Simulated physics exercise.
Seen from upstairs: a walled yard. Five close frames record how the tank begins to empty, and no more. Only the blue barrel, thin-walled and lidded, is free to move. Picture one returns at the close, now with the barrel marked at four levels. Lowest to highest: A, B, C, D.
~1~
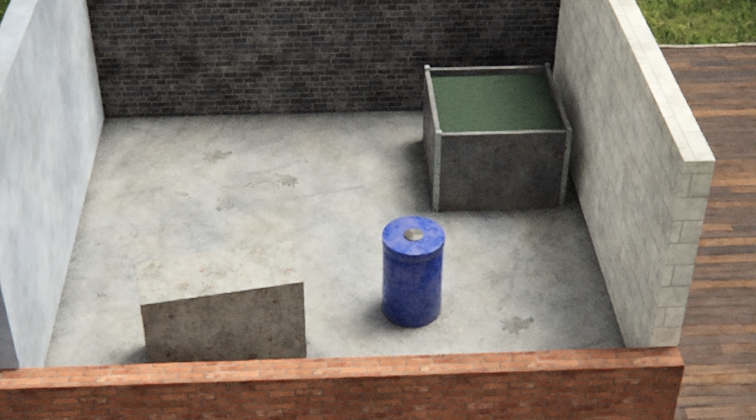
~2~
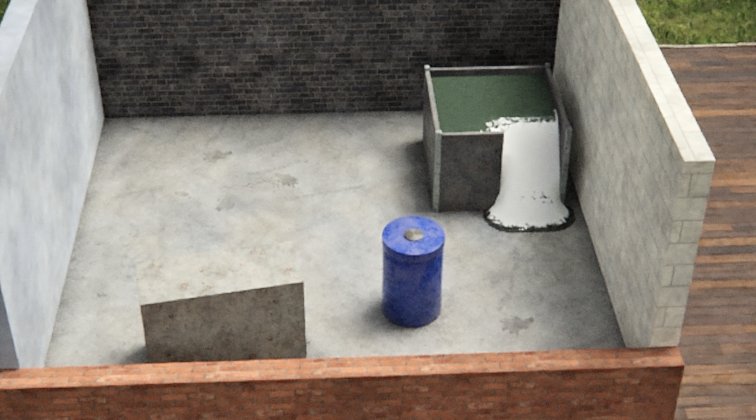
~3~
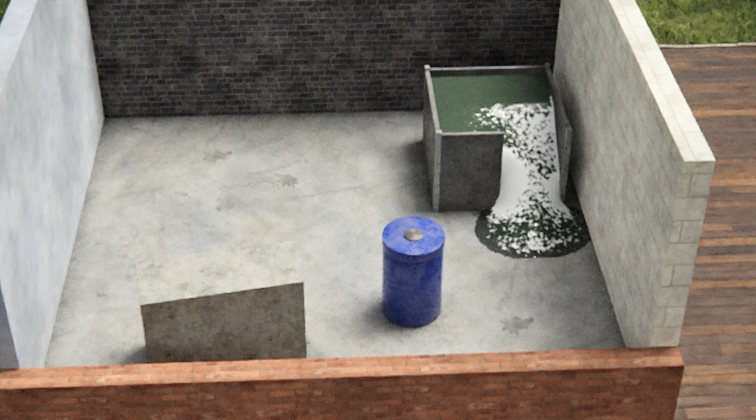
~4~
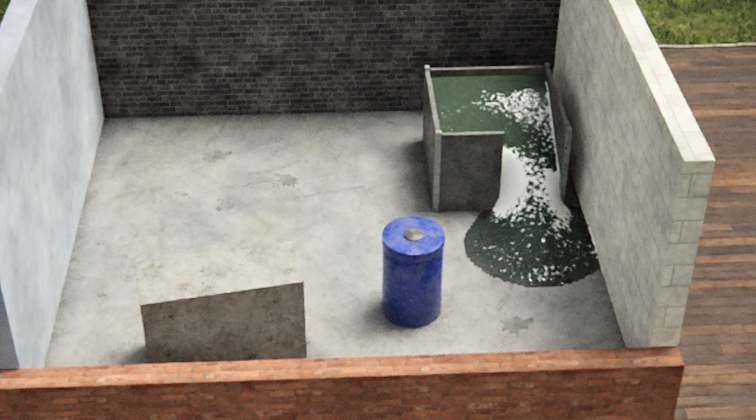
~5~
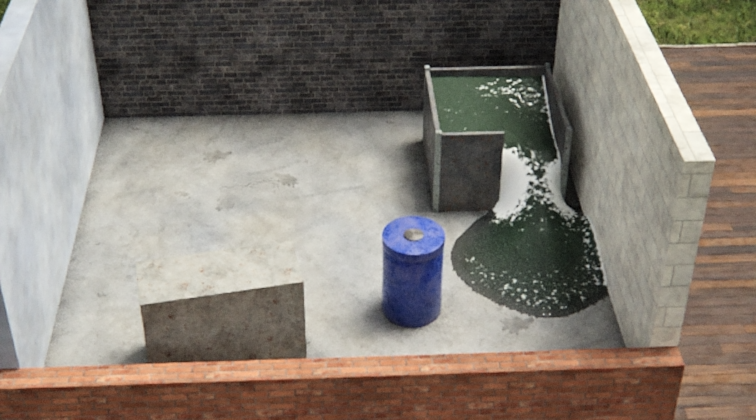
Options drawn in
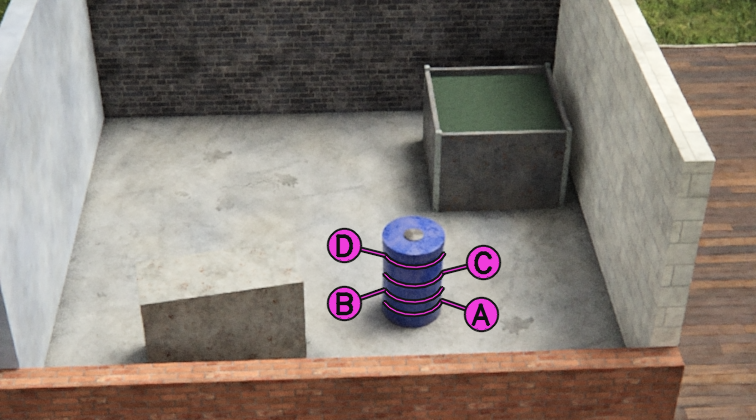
Green water pouring from a concrete tank in a walled yard, foaming white and spreading across the floor beside a still blue barrel.
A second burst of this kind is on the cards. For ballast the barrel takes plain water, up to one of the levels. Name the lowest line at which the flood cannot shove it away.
A will do.
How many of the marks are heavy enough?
All four.
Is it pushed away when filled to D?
No.
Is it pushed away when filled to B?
No, that is safe.
In magenta, A at (414, 314); B at (415, 302); C at (415, 286); D at (416, 267); from the bottom up A, B, C, D.
With A, it does not move.
With B, it does not move.
With C, it does not move.
With D, it does not move.
